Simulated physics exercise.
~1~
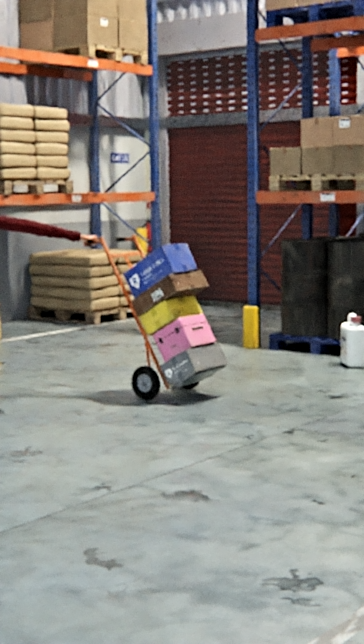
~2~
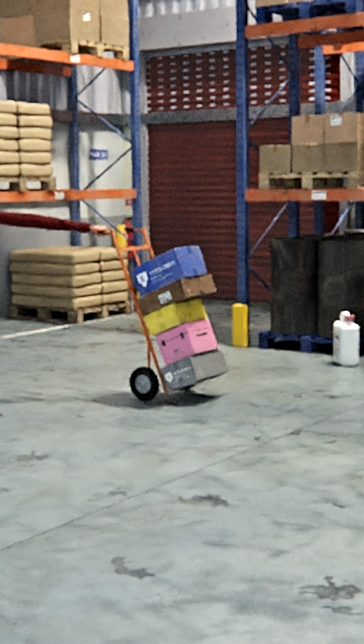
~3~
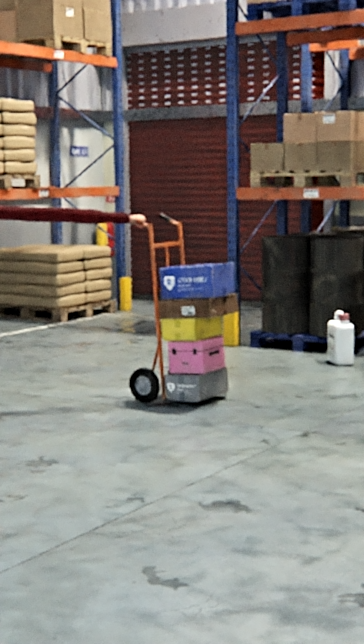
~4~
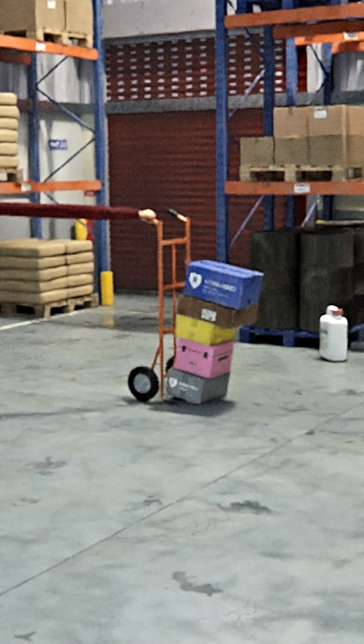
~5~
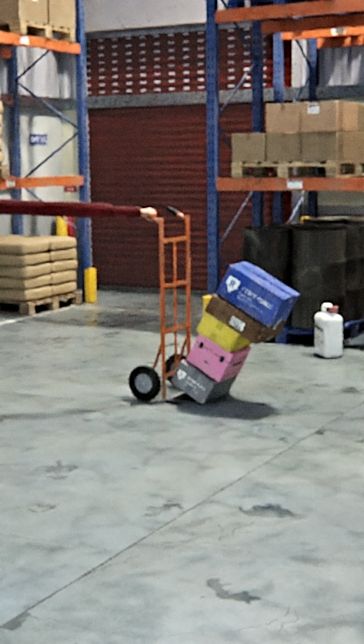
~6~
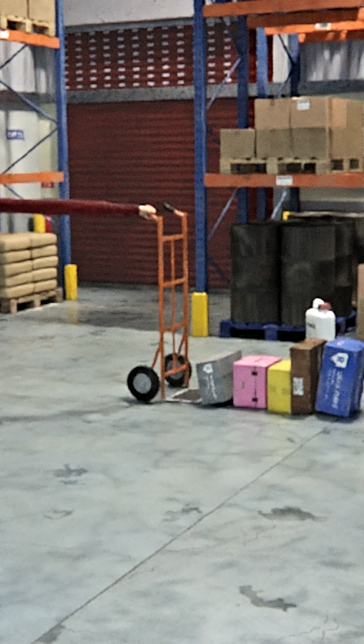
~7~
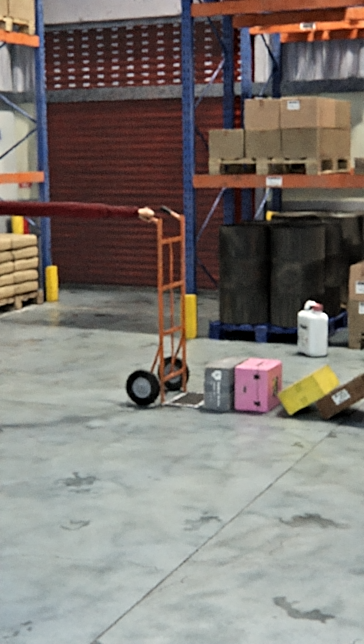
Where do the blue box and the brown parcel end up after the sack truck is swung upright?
Neither keeps its place on the truck. Both tip off to the right, the brown parcel ending on the floor well away from the truck and the blue box going past it and out of view.
